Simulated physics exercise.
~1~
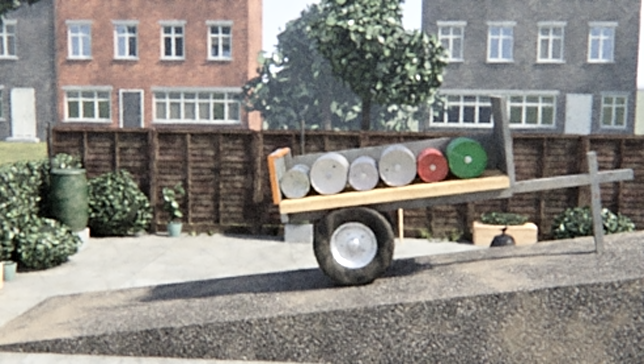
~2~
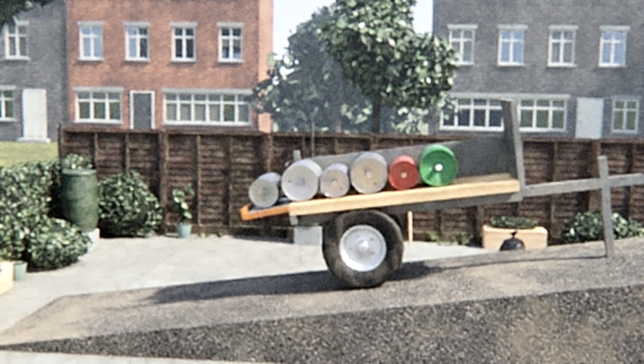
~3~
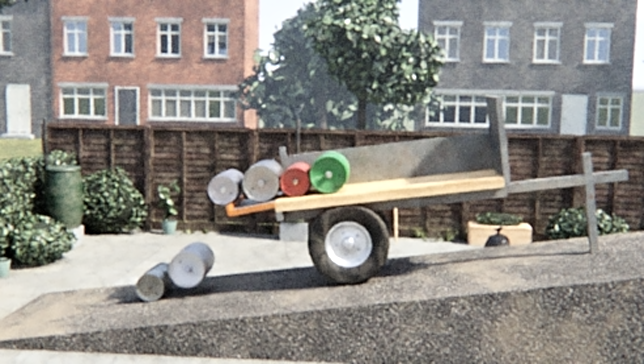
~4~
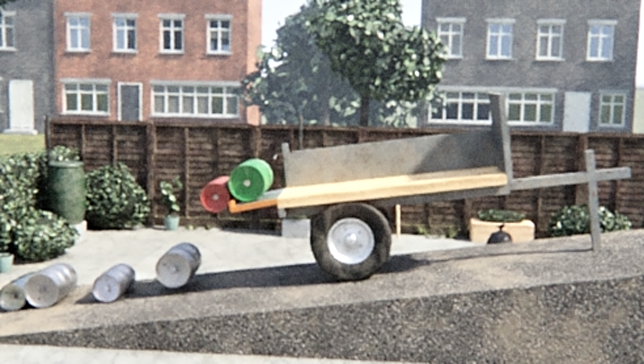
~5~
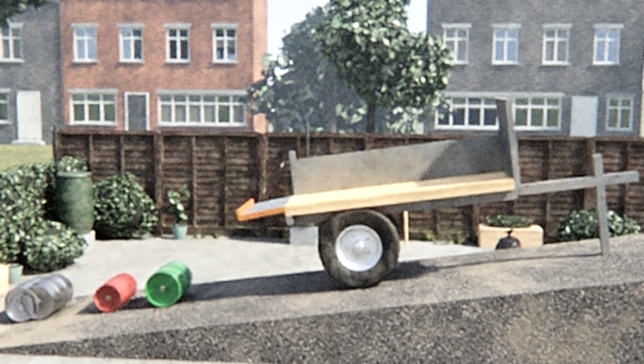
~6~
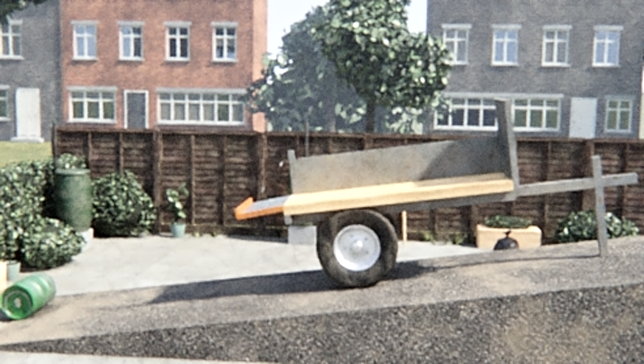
Six kegs roll left off the trailer's lowered tailgate and down the slope, green one last.
